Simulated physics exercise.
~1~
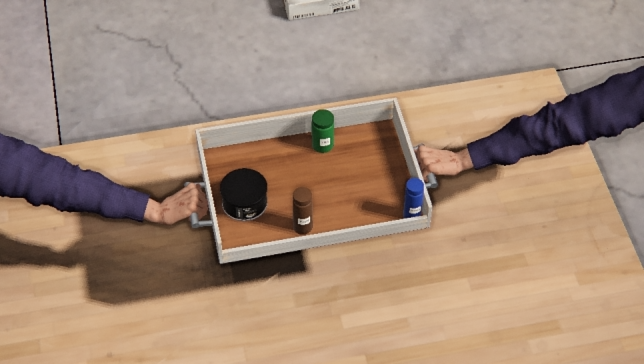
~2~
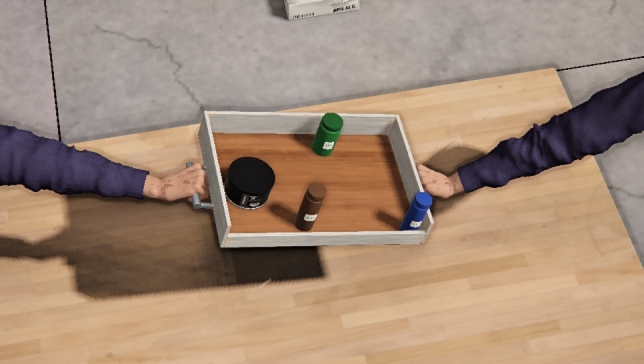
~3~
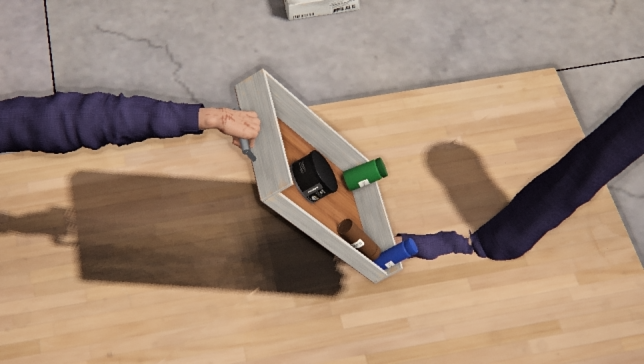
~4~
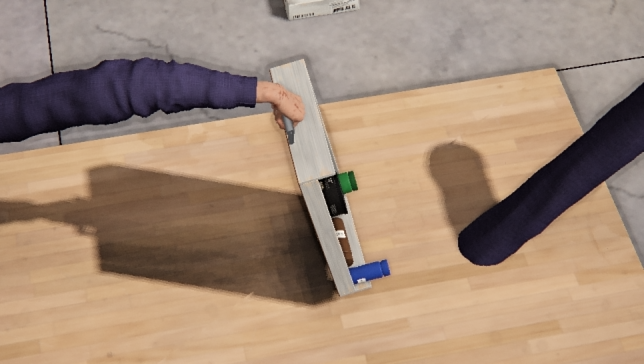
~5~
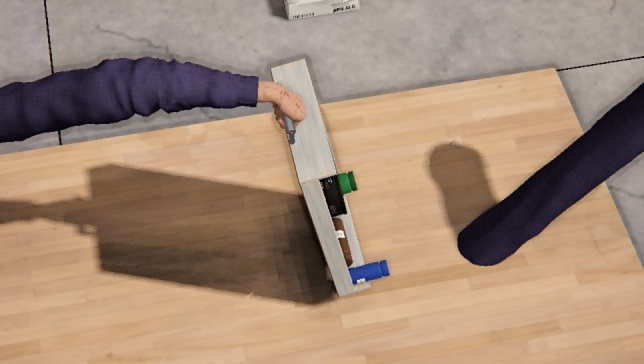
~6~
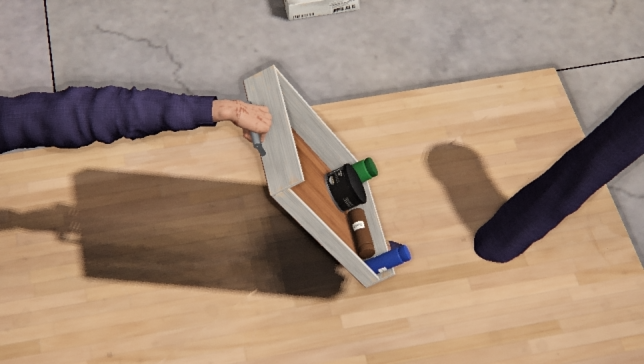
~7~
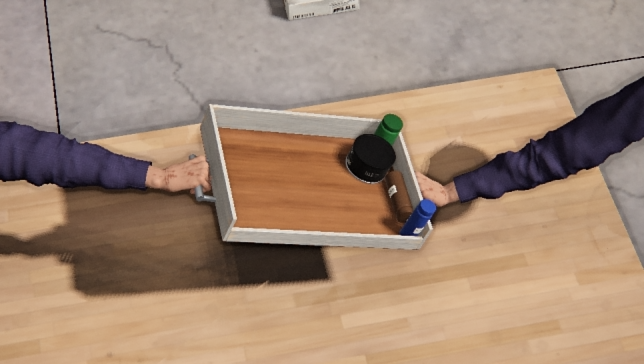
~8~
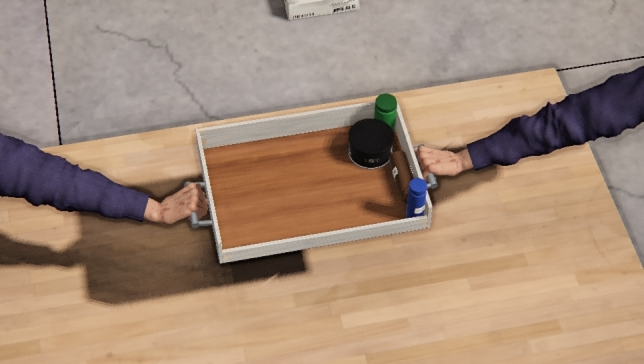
On a pale wooden tabletop above a cracked grey floor, seen from above, two dark-sleeved arms hold a shallow-looking grey crate with a brown base. Inside are a black tub at left, a green shaker at the back, a brown shaker near the front and a blue one at right. The crate's right side swings down steeply, and the contents slide and topple toward it. After a brief hold, it swings back to level. Everything stays inside, gathered at the right, with the brown shaker lying down and the tub, green and blue shakers upright.
